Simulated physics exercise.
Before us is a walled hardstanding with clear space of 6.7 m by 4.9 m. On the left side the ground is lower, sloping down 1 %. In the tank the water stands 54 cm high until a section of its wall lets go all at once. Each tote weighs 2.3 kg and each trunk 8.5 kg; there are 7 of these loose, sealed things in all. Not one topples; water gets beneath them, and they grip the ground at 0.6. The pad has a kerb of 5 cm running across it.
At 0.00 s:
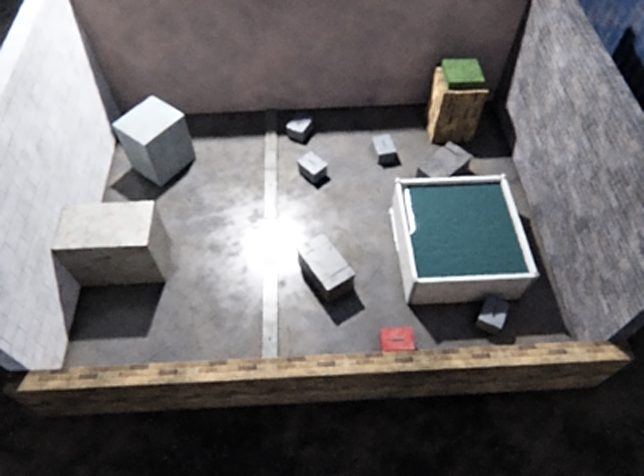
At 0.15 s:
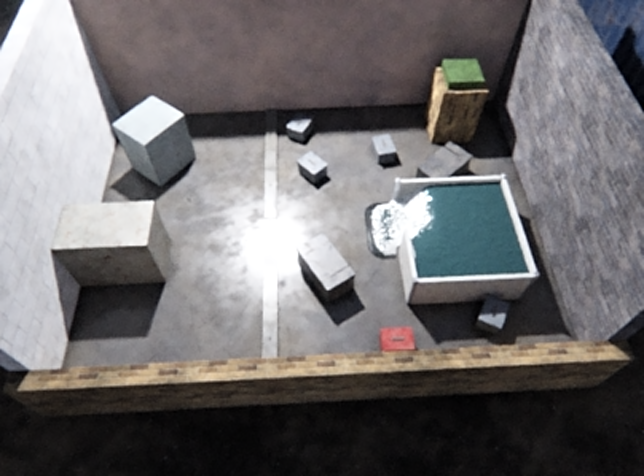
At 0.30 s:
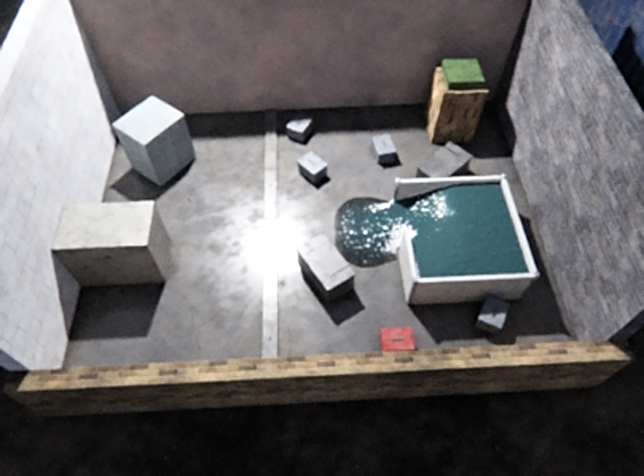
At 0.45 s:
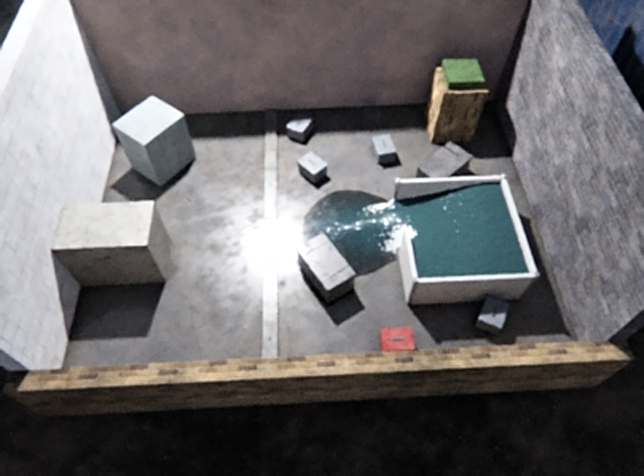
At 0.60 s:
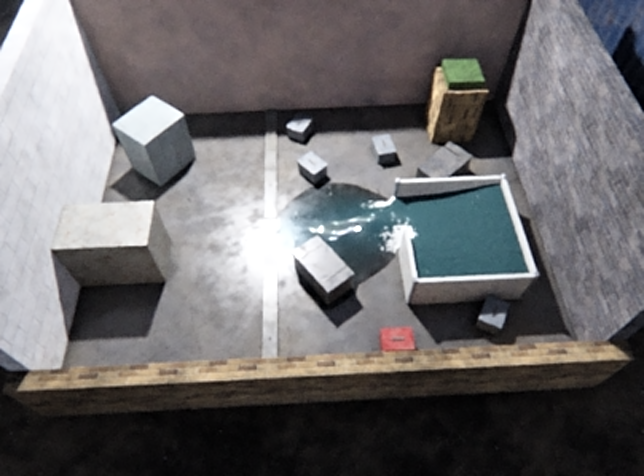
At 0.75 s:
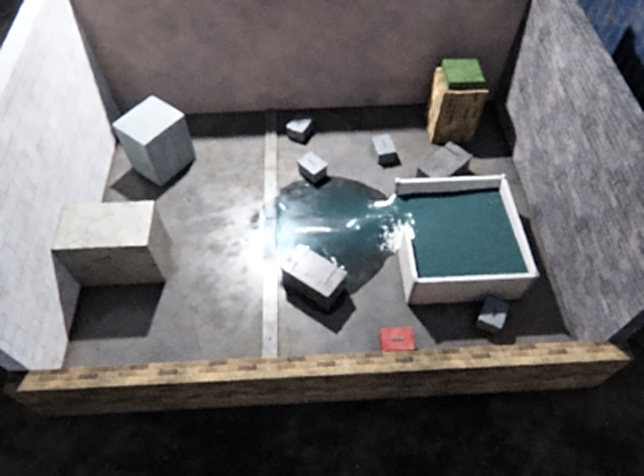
To begin with, a white-walled tank of dark green water stands full at the right of a walled yard scattered with loose blocks. Water then bursts from its left side and spreads leftward across the floor in a widening pool, reaching around the nearest grey block, which finally shifts slightly to the left.
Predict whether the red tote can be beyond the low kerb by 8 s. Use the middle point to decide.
As for the red tote, it ends up short.
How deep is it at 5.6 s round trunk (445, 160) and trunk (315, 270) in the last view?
Depths: Near 0 cm, then near 3 cm.
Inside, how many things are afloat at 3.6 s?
The count is 1.
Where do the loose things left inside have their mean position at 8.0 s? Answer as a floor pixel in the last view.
Around (401, 219).
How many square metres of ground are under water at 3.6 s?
Somewhere around 22 m2, roughly.
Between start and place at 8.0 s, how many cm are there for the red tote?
Roughly 20 centimetres.
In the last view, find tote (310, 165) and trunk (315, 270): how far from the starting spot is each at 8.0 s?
60 cm and 80 cm respectively.
After 1.6 s the red tote is near (398, 339), 0.0 m from its start, aground; 0 of 7 are over the mark; 1 afloat.
After 3.6 s the red tote is near (398, 339), 0.0 m from its start, aground; 0 of 7 are over the mark; 1 afloat.
After 5.6 s the red tote is near (398, 338), 0.0 m from its start, aground; 0 of 7 are over the mark; 1 afloat.
After 8.0 s the red tote is near (408, 325), 0.2 m from its start, aground; 0 of 7 are over the mark; 2 afloat.
